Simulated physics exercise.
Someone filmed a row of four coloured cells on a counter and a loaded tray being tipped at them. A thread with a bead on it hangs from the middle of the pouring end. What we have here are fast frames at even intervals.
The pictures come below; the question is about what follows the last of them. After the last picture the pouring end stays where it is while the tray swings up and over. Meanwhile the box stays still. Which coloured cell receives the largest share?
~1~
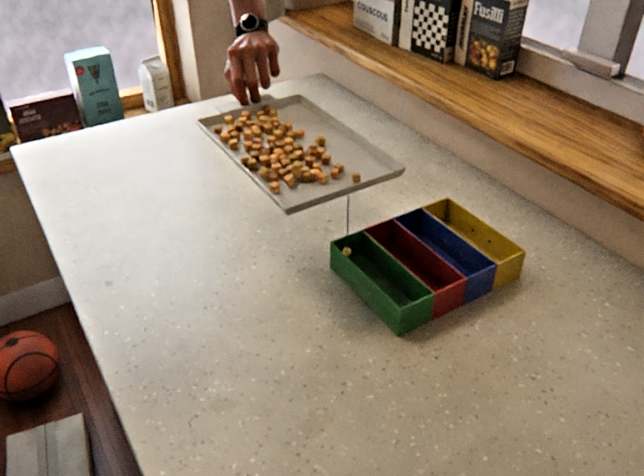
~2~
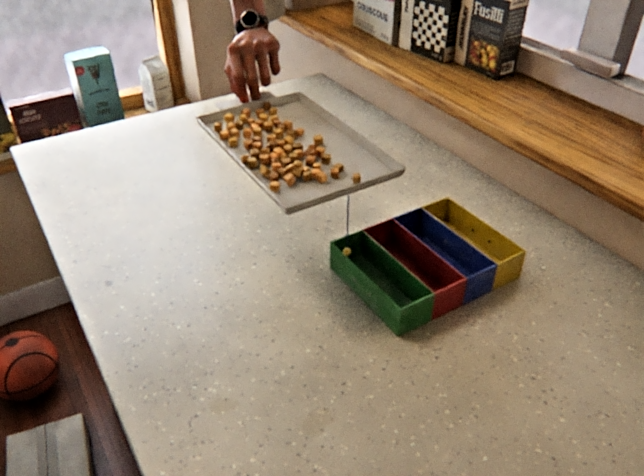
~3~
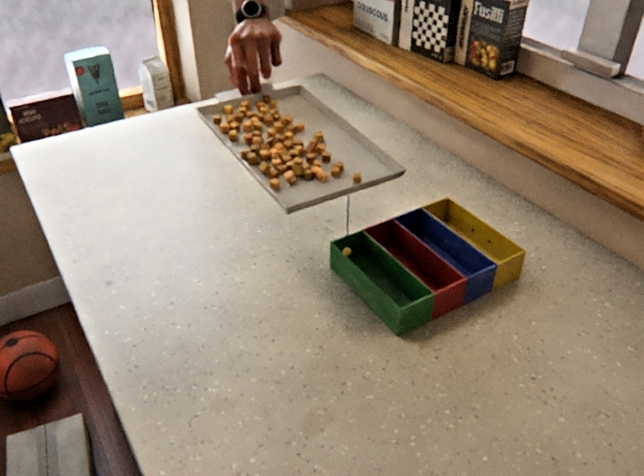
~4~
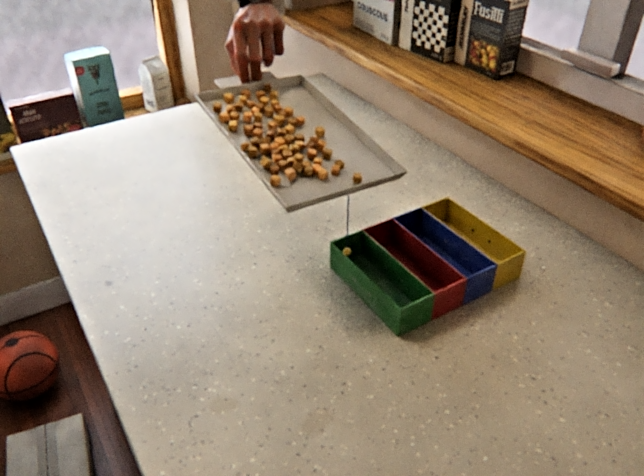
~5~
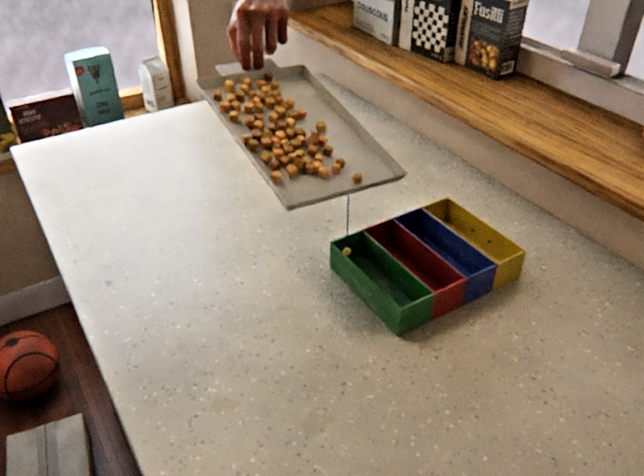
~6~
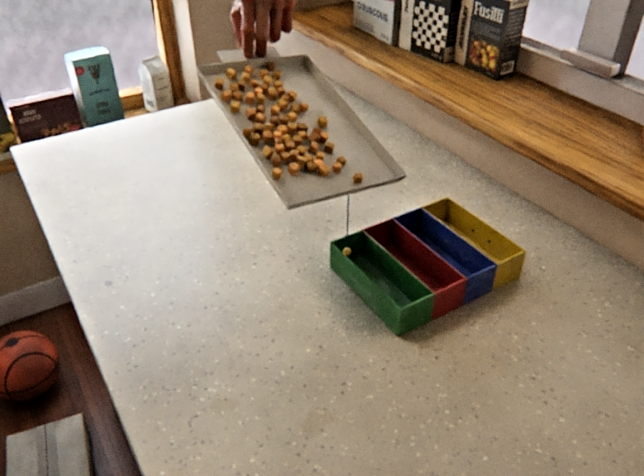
The red cell.
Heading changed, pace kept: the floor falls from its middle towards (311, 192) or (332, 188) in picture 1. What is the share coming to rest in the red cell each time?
Near 0 % and, after that, 0 %.
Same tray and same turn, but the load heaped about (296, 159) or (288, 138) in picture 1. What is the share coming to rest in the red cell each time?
First case: Around 50 %; second case: Around 50 %.
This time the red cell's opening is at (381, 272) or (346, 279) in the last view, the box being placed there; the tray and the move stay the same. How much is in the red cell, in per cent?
30 per cent the first time, 10 per cent the second time.
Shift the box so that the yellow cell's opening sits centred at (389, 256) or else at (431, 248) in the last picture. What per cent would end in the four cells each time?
You'd get 60 per cent first and 100 per cent second.
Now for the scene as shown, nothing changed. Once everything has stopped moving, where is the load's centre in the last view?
Last view, centre at rest - approx. (411, 288).
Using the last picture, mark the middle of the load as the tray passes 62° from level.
Somewhere around pixel (378, 176) in the last picture.
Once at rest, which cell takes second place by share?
Rank two - the cell in green.
Shortly afterwards, tray tipped steeply; the bulk on the tray; only a few in the green cell; only a few in the blue cell; a little falling or outside the box.
Next, tray tipped past a quarter turn; near a third on the tray; near a third in the red cell; near a quarter in the green cell; a little in the blue cell; a little falling or outside the box.
Some moments later, tray tipped past a quarter turn; near half in the red cell; near a third in the green cell; a little in the blue cell; a little falling or outside the box.
In the end, tray tipped past a quarter turn; near half in the red cell; near a third in the green cell; a little in the blue cell; none at all in the yellow cell; a little outside the box.
